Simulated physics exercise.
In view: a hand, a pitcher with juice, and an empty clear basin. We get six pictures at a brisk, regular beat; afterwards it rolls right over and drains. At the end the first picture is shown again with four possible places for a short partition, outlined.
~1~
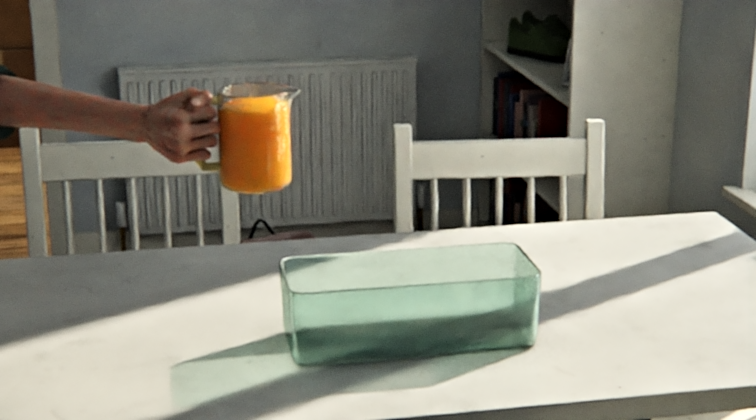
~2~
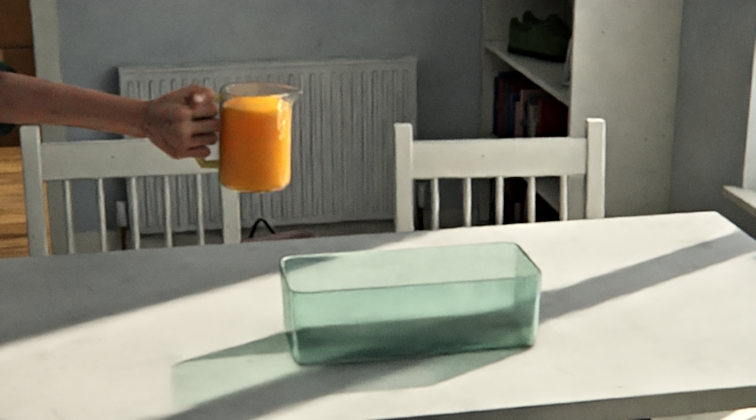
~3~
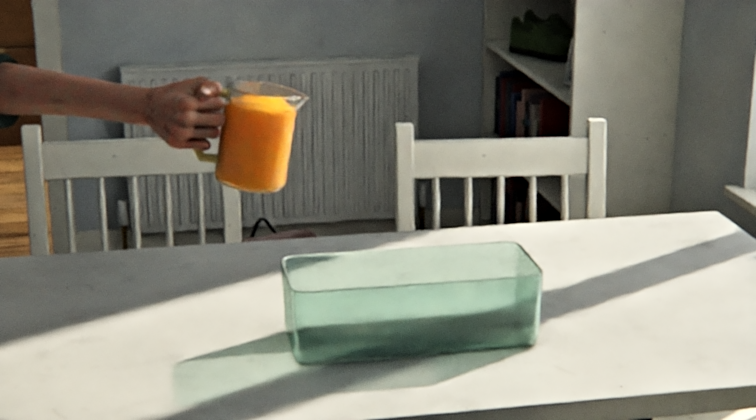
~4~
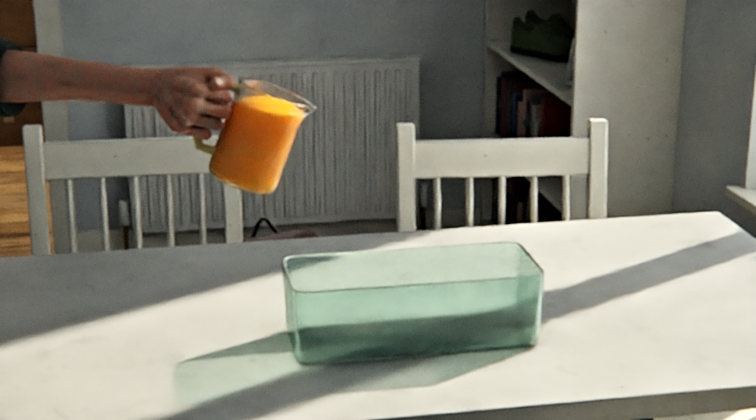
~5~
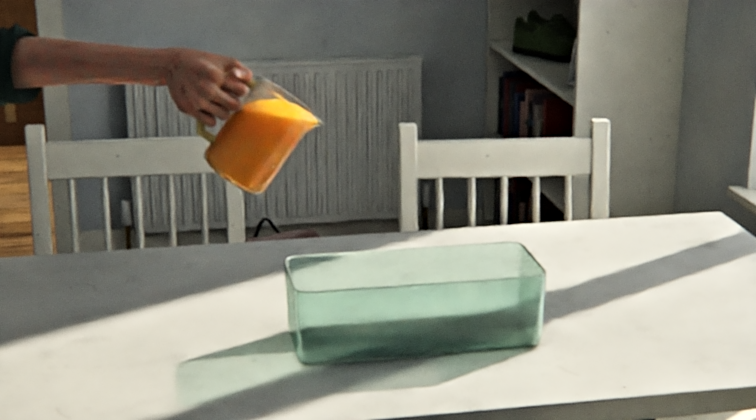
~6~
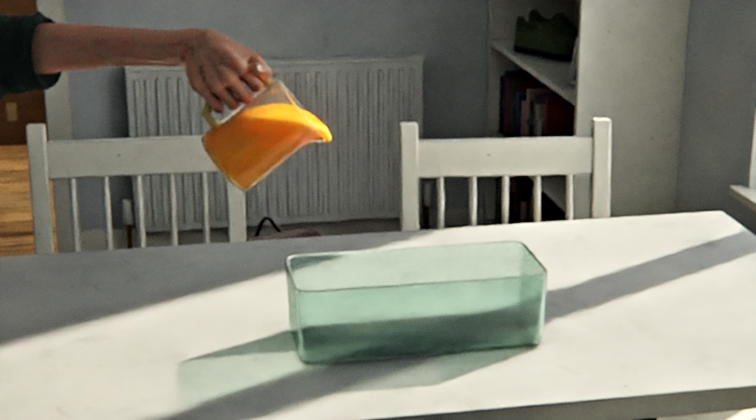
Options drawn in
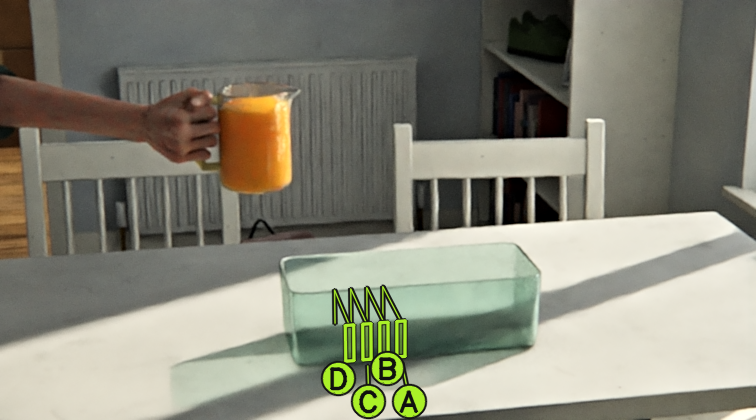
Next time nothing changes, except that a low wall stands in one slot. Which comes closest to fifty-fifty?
It is C.
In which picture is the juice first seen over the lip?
In picture 6.
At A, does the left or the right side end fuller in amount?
The left side.
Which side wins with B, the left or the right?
The left side.
In lime, A at (401, 362); B at (384, 364); C at (367, 365); D at (350, 367).
With A, about 84 % ends left of the wall and 4 % right of it; 12 % is lost outside.
With B, about 76 % ends left of the wall and 11 % right of it; 13 % is lost outside.
With C, about 48 % ends left of the wall and 43 % right of it; 9 % is lost outside.
With D, about 18 % ends left of the wall and 77 % right of it; 5 % is lost outside.
